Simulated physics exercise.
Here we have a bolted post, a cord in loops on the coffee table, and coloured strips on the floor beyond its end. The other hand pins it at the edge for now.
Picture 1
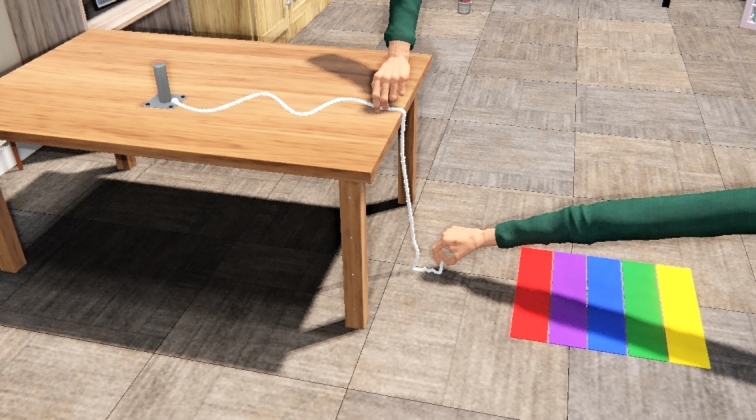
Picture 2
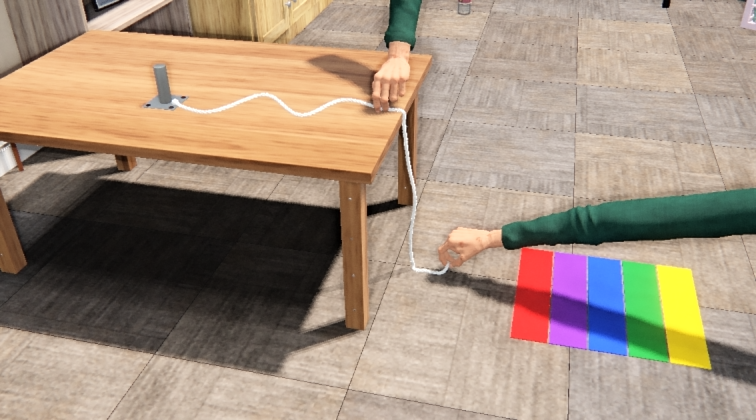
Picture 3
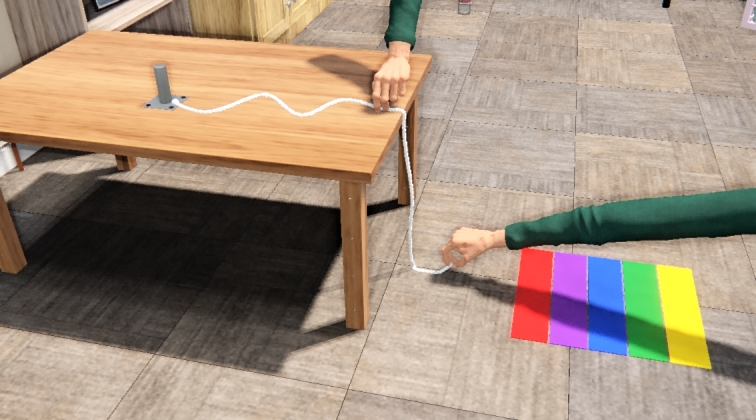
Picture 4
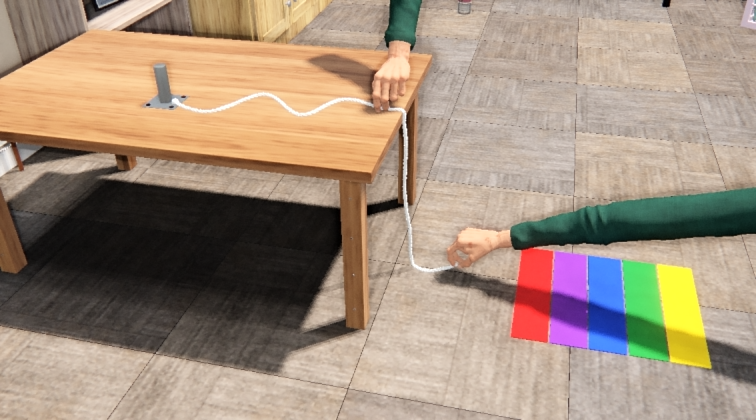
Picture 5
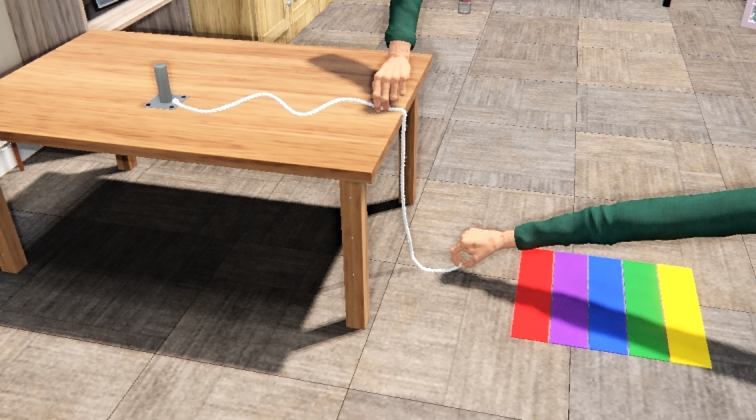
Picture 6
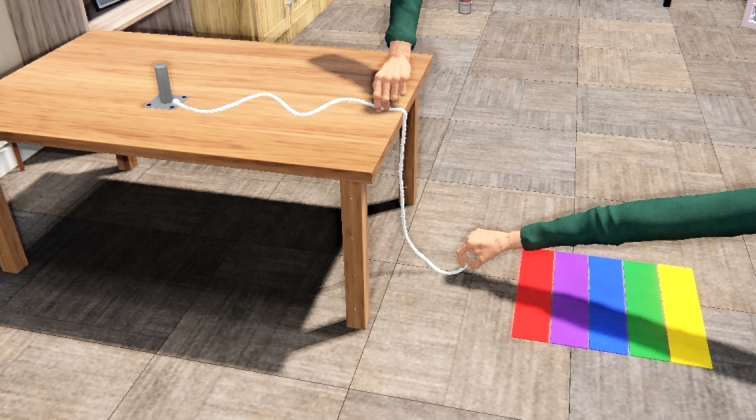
A hand near the floor drew the end of a white cord slightly right, toward coloured strips on the carpet, while another hand pinned the cord at the wooden table's edge.
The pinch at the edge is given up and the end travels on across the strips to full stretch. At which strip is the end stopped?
The end stops over the green strip.
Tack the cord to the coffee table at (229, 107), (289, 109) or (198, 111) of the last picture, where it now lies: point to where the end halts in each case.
Near (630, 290), (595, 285) and (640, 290).
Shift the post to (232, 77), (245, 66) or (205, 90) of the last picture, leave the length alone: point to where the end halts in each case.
Near (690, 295), (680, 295) and (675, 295).
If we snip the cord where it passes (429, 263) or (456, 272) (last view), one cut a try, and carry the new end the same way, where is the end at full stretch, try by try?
Try by try, around (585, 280) and (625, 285).
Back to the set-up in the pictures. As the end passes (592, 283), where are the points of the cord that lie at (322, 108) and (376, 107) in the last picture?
At (375, 110), then (416, 151).
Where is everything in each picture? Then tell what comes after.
In the first frame, end (442, 262); red (530, 321); purple (568, 327); blue (607, 333); green (646, 339); yellow (687, 345).
In the second frame, end (448, 264); cord through (202, 112) (273, 97) (321, 109) (393, 110) (412, 179) (411, 247).
In the third frame, end (451, 264).
In the fourth frame, end (457, 264); cord through (203, 112) (273, 97) (321, 108) (393, 110) (405, 178) (410, 247).
In the fifth frame, end (461, 265).
In the sixth frame, end (466, 266); cord through (203, 112) (273, 97) (322, 108) (394, 110) (401, 178) (412, 246).
Soon after, end near (592, 283); over blue.
After that, end near (627, 288); over blue.
At the stop, end near (647, 290); over green. It gets as far as the green strip.
